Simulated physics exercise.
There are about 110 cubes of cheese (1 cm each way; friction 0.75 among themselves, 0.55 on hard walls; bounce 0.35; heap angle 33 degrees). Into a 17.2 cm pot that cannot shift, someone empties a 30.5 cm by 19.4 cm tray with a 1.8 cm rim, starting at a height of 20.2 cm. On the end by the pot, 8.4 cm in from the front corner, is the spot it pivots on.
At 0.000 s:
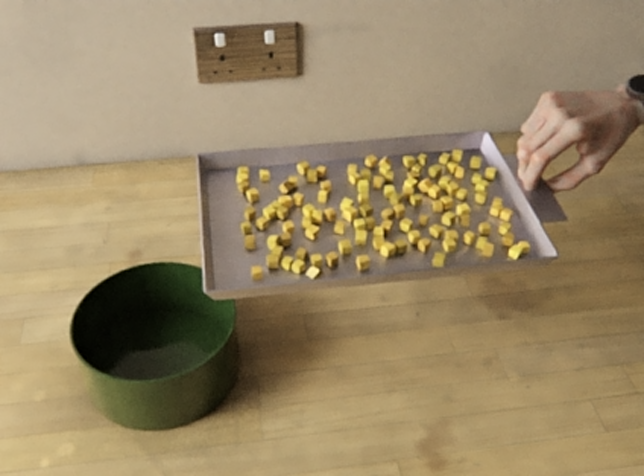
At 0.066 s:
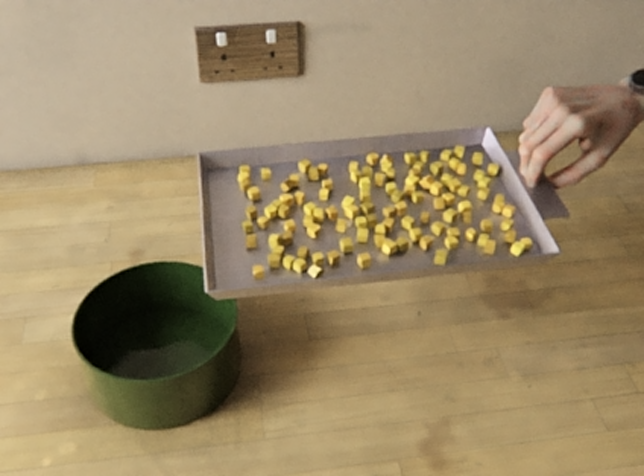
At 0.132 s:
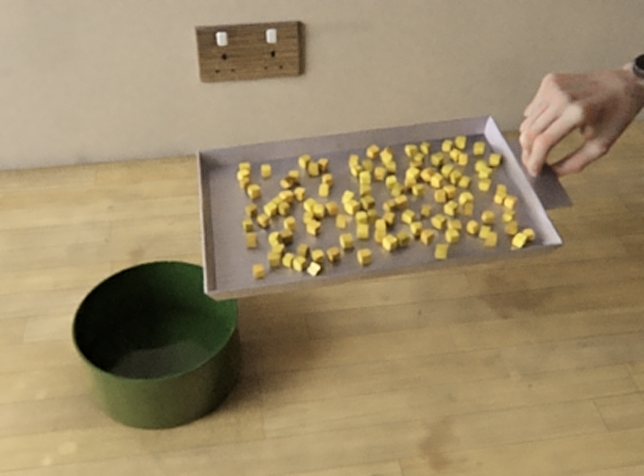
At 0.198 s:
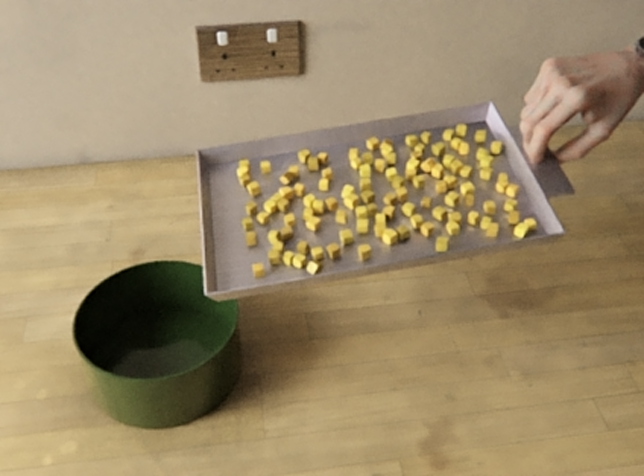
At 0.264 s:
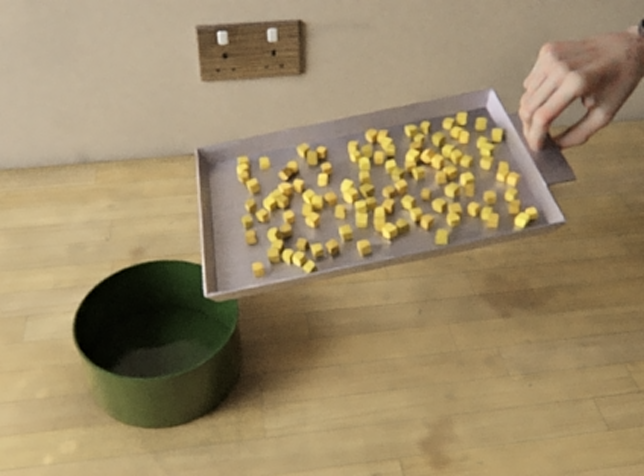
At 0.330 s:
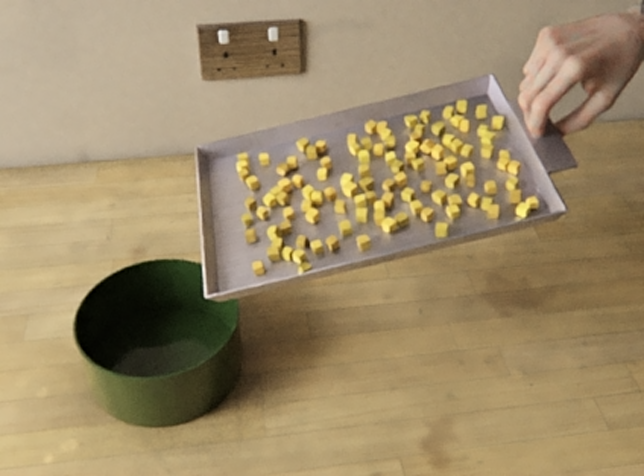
A hand at the right slowly raises its end of a shallow grey tray, seen from slightly above over a pale wooden worktop against a plain beige wall with a wooden socket plate. Scattered yellow cubes cover the tray, and a round, dark green pot stands below its left end. The tray steadily tilts down leftward, pivoting near the pot, while the cubes barely shift and the view stays still.
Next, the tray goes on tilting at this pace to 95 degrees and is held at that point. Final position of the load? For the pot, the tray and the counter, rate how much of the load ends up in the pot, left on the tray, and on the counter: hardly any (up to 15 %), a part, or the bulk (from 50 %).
Pot: A part; tray: Hardly any; counter: The bulk.
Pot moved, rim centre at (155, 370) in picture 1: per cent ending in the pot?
Estimate: ~ 95 %.
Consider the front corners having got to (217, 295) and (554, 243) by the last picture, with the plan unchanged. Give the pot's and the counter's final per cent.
That works out as pot 0 and counter 100.
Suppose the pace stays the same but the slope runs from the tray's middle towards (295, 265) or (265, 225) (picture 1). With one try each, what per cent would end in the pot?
Near 5 and 75 per cent, in that order.
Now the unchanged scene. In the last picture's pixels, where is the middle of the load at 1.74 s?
The middle of the load should be at about (208, 301) by then.
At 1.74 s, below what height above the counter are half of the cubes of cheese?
Some 16 cm above the counter.
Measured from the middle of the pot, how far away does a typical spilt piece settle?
Roughly 18 centimetres.
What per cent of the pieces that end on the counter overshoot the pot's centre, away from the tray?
Around 40 in a hundred.
After 1.17 s, tilt 51 degrees; the tray holds 90 %, the pot 0 %.
After 1.74 s, tilt 77 degrees; the tray holds 50 %, the pot 15 %.
After 2.35 s, tilt 95 degrees; the tray holds 0 %, the pot 30 %.
In the end, at 3.4 s, pot 30 %, tray 0 %, counter 70 %.
